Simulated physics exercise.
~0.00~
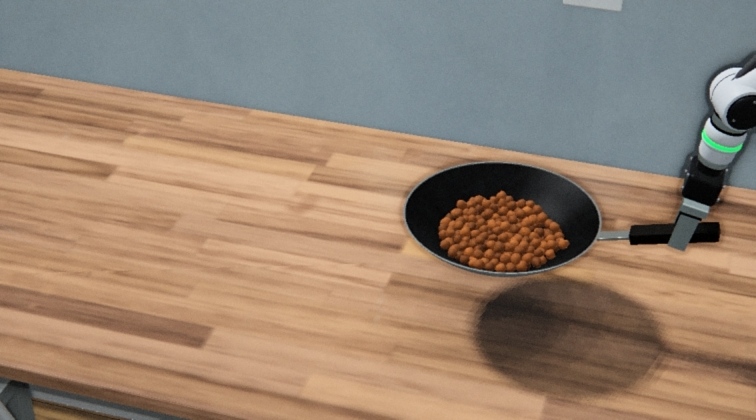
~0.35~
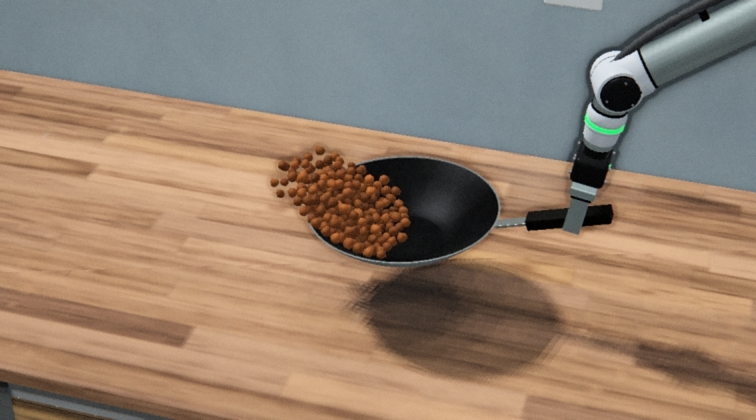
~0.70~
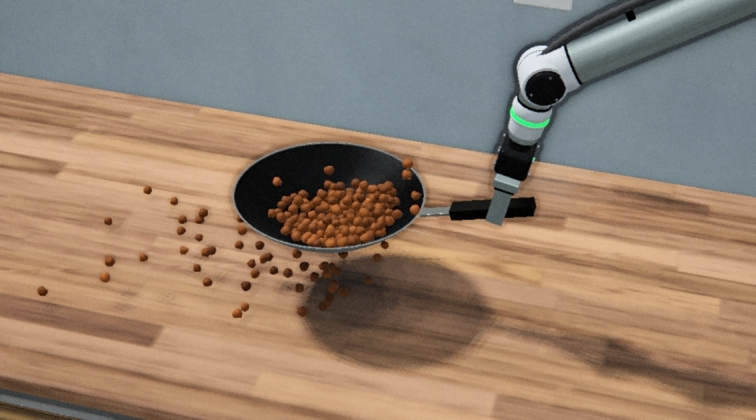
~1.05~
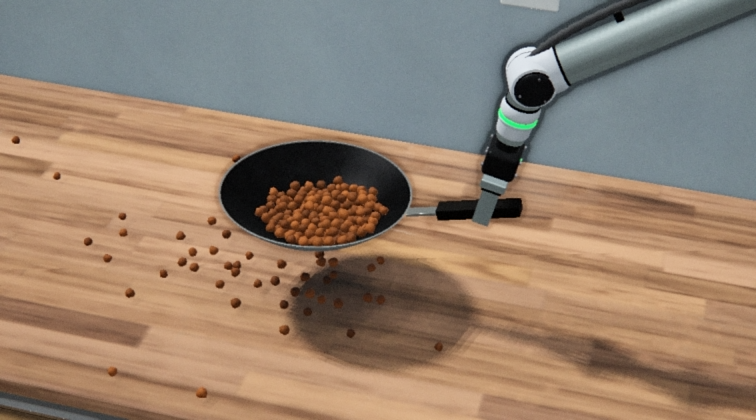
At first, a robot arm holds a black wok by its handle above a wooden table, with a heap of small brown hazelnuts inside. The arm moves the wok to the left, and the nuts surge toward the far left side, piling up and spilling over the rim. As the wok travels a little farther left, many nuts drop and scatter across the tabletop, while most settle back into the pan. The arm then nearly stops, holding the wok upright. In the end, a large heap remains inside, and dozens of stray nuts are spread over the table.
